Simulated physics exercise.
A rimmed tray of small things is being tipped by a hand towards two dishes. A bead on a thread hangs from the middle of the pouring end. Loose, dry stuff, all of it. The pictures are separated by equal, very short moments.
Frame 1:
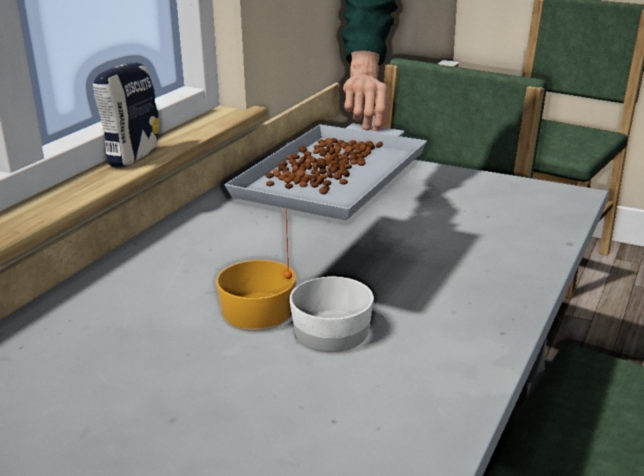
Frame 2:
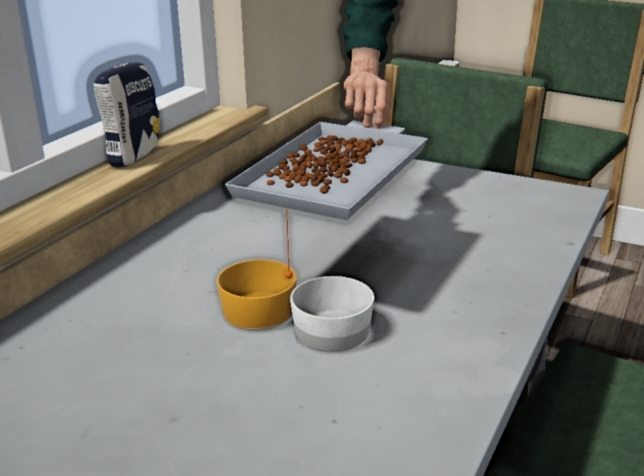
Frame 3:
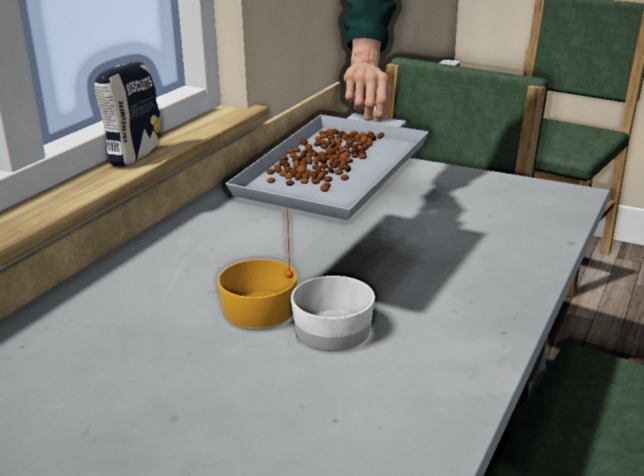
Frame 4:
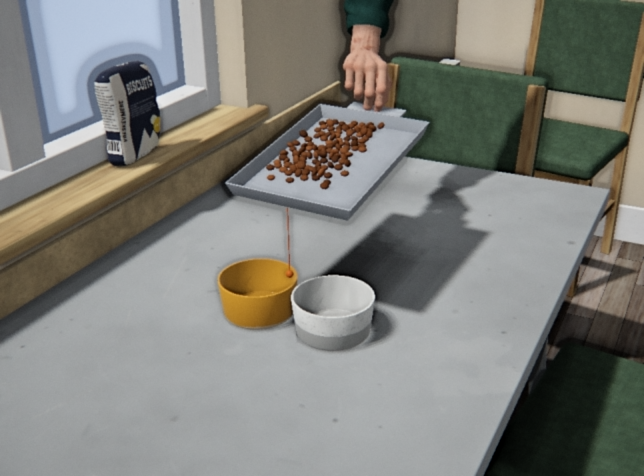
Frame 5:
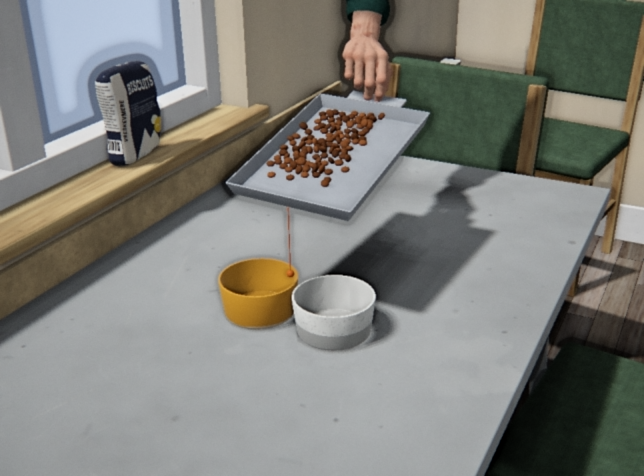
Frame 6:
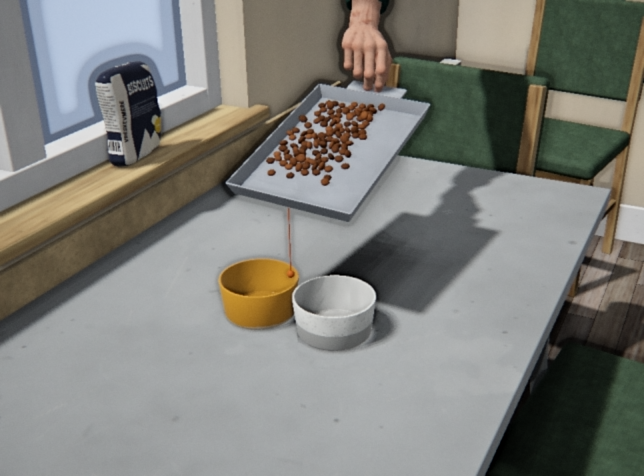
A hand grips the far end of a grey rimmed tray of brown kibble, slowly raising that end above a yellow dish and a white-and-grey dish on a table. The tray steepens and its near edge tips slightly lower at the right corner, while the pieces stay on it and the dishes remain still.
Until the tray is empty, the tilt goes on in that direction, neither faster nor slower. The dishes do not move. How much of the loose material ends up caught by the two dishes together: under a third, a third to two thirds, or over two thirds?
A third to two thirds.
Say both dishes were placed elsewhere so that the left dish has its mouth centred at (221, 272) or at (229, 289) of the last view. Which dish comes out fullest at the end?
The first arrangement gives the one at right, the second arrangement gives the one at right.
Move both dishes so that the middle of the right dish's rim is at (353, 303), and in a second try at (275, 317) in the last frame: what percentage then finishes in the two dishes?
In the first position around 70 percent, in the second around 50 percent.
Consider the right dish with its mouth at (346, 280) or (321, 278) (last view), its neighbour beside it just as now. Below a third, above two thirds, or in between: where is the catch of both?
Taking the two places in turn, the answer is less than a third and then under a third.
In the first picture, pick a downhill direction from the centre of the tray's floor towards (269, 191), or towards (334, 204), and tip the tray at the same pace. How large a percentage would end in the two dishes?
About 70 % and about 80 %.
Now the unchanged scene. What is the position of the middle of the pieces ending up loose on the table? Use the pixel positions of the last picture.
About (260, 366).
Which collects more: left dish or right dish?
The one you want is the right-placed one.
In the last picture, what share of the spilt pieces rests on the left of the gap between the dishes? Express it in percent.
Near 70 per cent.
Soon after the last picture, tray tipped steeply; nearly all on the tray; a small part in the air.
A little later, tray tipped right over; about a third on the tray; about a quarter in the right dish; a stray few in the left dish; about a quarter outside both; about a quarter in the air.
Later still, tray tipped past a quarter turn; about half in the right dish; a small part in the left dish; about half outside both.
At rest, tray tipped past a quarter turn; about half in the right dish; a small part in the left dish; about half outside both.
